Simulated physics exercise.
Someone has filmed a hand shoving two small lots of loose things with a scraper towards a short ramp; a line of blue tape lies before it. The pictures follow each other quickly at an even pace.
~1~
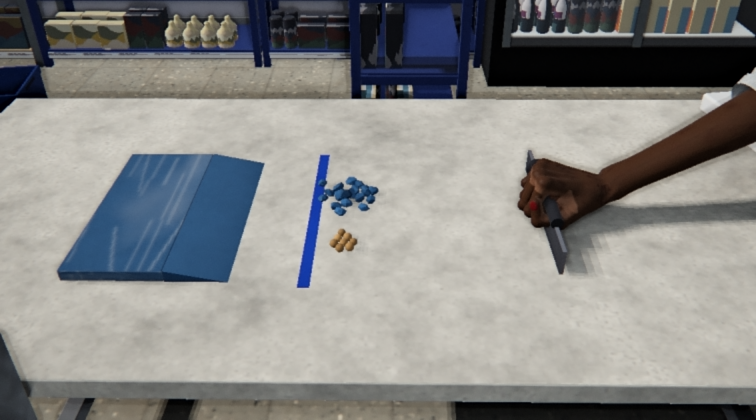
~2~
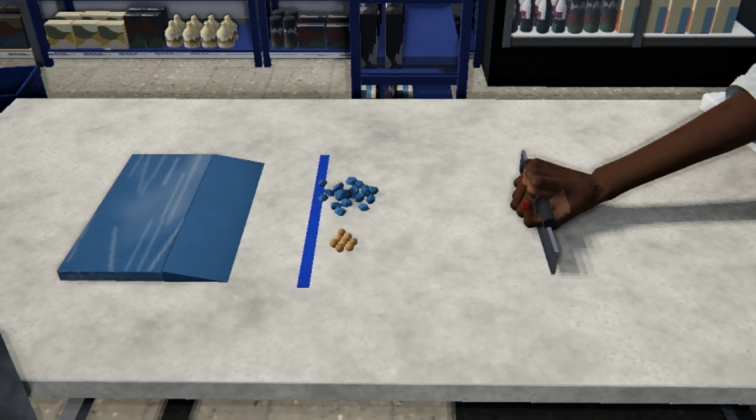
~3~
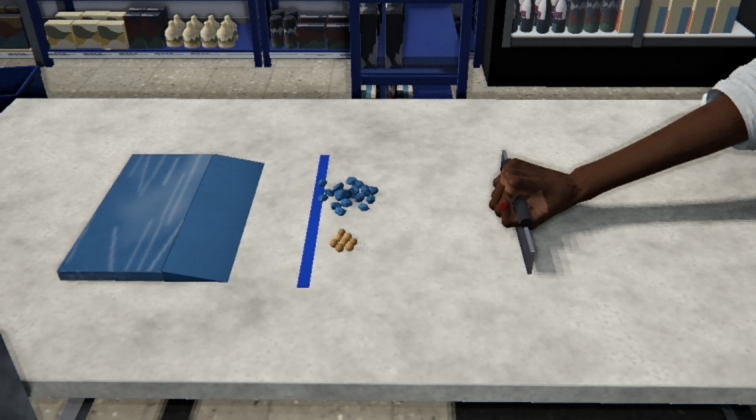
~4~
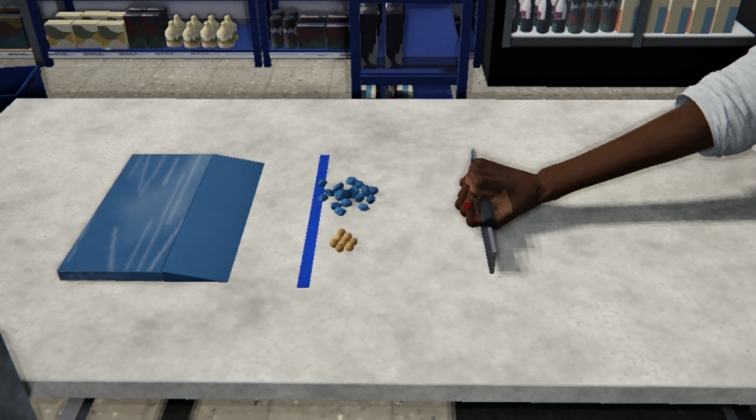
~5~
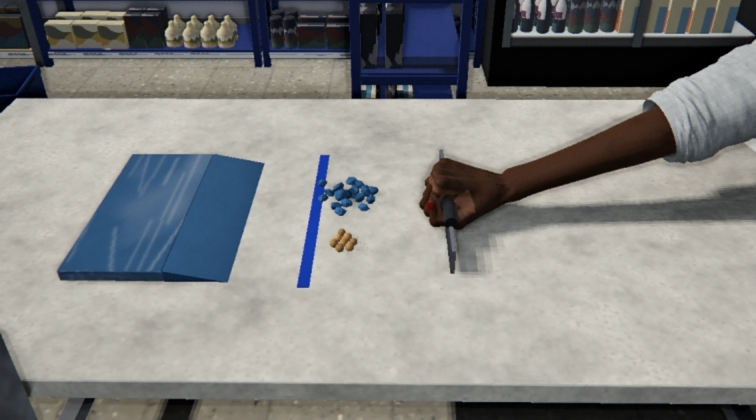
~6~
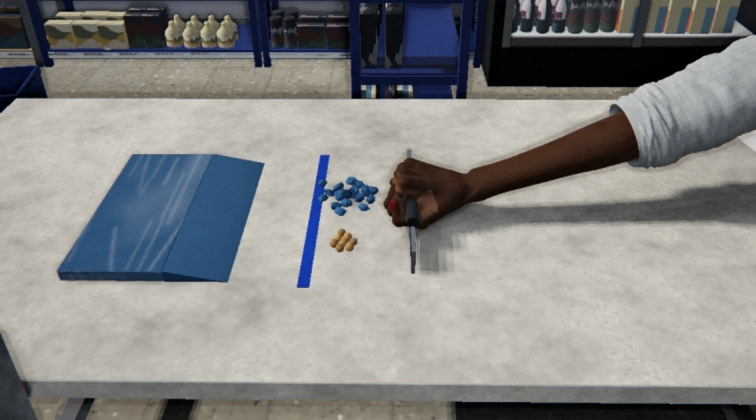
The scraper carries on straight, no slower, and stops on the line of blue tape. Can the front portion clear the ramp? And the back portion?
The front portion gets up on to the slab, in part at least; the back portion never reaches the slab.
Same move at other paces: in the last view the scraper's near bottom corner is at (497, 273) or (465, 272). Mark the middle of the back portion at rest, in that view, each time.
First near (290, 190), then near (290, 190).
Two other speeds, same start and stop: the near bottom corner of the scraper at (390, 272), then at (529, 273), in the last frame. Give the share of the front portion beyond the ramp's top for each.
First some 100, then 0 per cent.
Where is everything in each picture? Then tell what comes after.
Scraper (560, 253), at rest; blue tape (324, 160); top of the ramp (166, 262); front portion (344, 243), a few round wooden beads; back portion (352, 194), a few aquarium stones, in the first picture.
Scraper (552, 253); back portion (352, 194), in the second picture.
Scraper (529, 253); front portion (344, 243), in the third picture.
Scraper (491, 253); back portion (352, 194), in the fourth picture.
Scraper (452, 253); front portion (344, 243), in the fifth picture.
Scraper (413, 252); blue tape (324, 160); top of the ramp (166, 262); front portion (344, 243); back portion (352, 194), in the sixth picture.
Then, 0.10 s later than the last frame, scraper still moving, near (350, 194); front portion every one short of the ramp; back portion every one short of the ramp.
Then, 0.22 s later than the last frame, scraper stopped at the blue tape; front portion about a tenth on the ramp, the larger part short of the ramp; back portion every one short of the ramp.
Then, 0.50 s later than the last frame, scraper stopped at the blue tape; front portion every one past the top; back portion roughly a third on the ramp, roughly two thirds short of the ramp.
When it is over, scraper stopped at the blue tape; front portion every one past the top; back portion not one past the top, roughly a third on the ramp, roughly two thirds short of the ramp.
